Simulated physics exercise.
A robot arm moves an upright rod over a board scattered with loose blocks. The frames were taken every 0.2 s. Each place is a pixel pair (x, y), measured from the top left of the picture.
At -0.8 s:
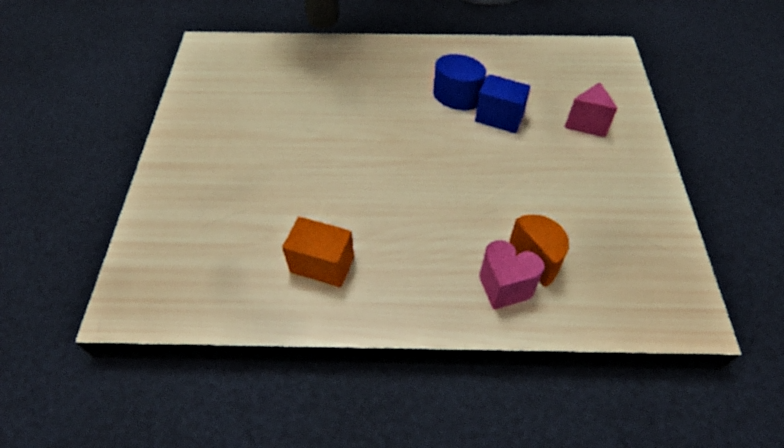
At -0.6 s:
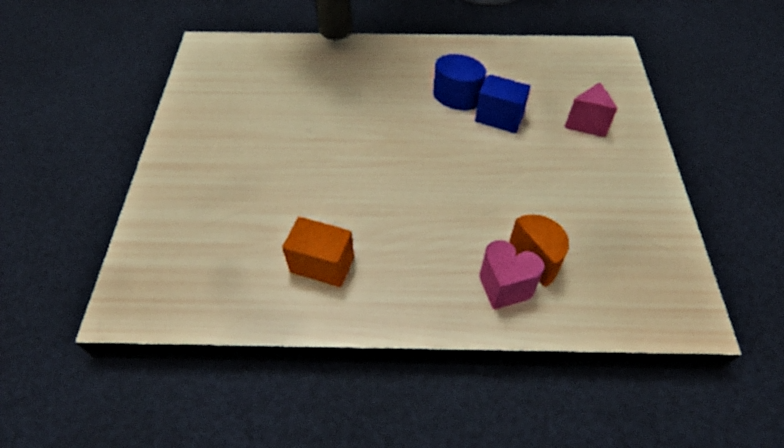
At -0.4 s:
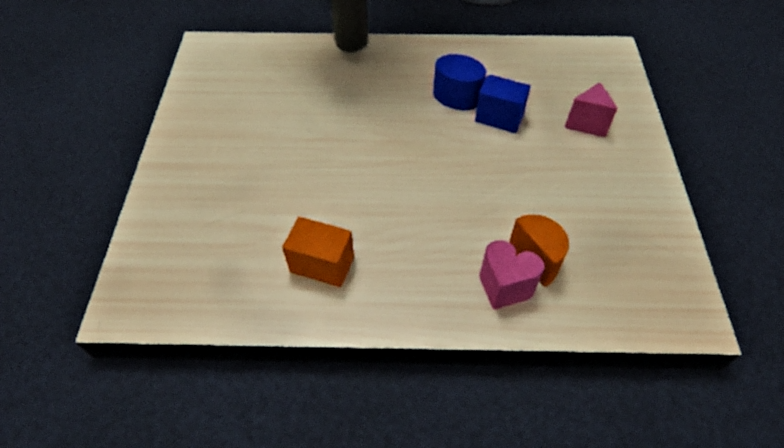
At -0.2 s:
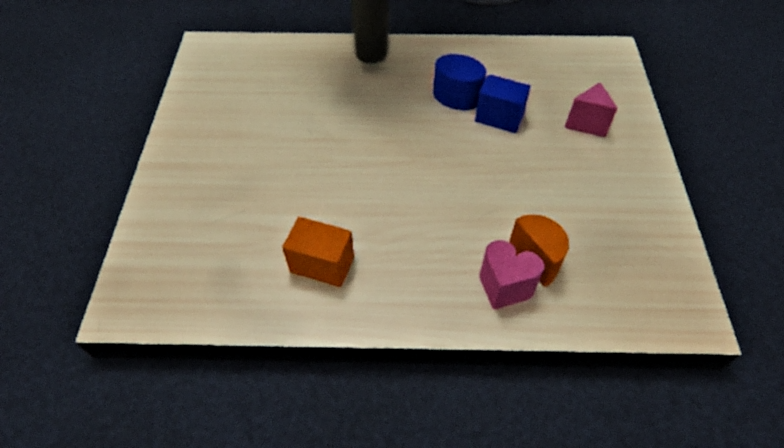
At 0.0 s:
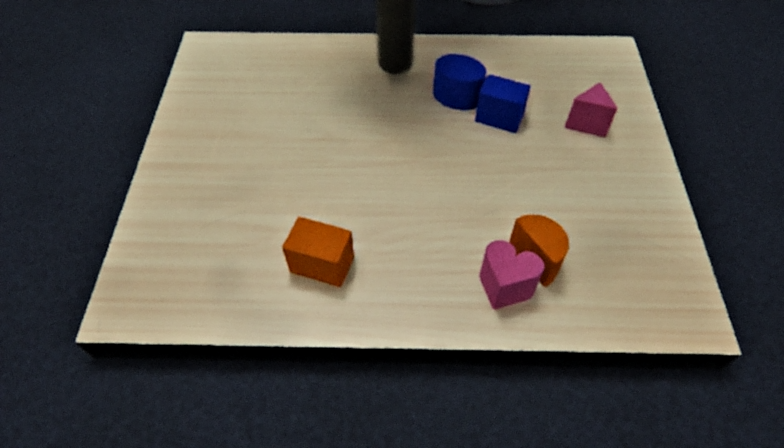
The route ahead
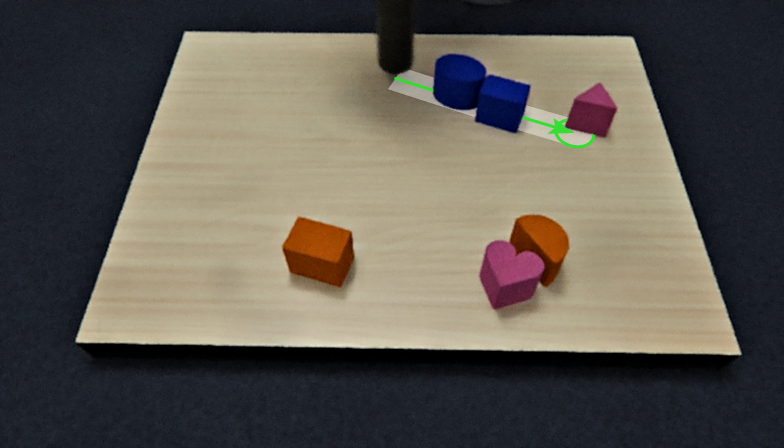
A dark upright rod sliding right and slightly forward from the board's back edge towards a blue cylinder, the blocks staying still.
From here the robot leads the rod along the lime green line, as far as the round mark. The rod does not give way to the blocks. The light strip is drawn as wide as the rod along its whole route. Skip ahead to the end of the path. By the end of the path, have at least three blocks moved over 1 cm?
My answer is yes.
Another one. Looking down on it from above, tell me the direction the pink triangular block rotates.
It twists against the clock when seen from above.
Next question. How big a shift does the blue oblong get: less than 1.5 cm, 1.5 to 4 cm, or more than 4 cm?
Of the three bands, it's over 4 cm.
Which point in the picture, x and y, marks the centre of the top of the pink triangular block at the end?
Answer: (624, 97).
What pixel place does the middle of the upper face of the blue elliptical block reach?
Its top face will be centred at roughly (578, 72).
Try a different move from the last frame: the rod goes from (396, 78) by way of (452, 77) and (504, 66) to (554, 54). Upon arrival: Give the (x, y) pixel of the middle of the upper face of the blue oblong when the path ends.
I think it will end close to (527, 103).
The drawn path runs from (396, 78) to (575, 133).
What follows on the original path. One third of the way, rod (455, 82); blue elliptical block (502, 72), turned 20° anticlockwise; blue oblong (534, 98), turned 55° clockwise.
Two thirds of the way, rod (517, 101); blue elliptical block (557, 72), turned 80° anticlockwise; blue oblong (553, 110), turned 80° clockwise.
At the end, rod (580, 119); blue elliptical block (578, 72), turned 140° anticlockwise; blue oblong (585, 130), turned 175° clockwise; pink triangular block (624, 97), turned 20° anticlockwise.
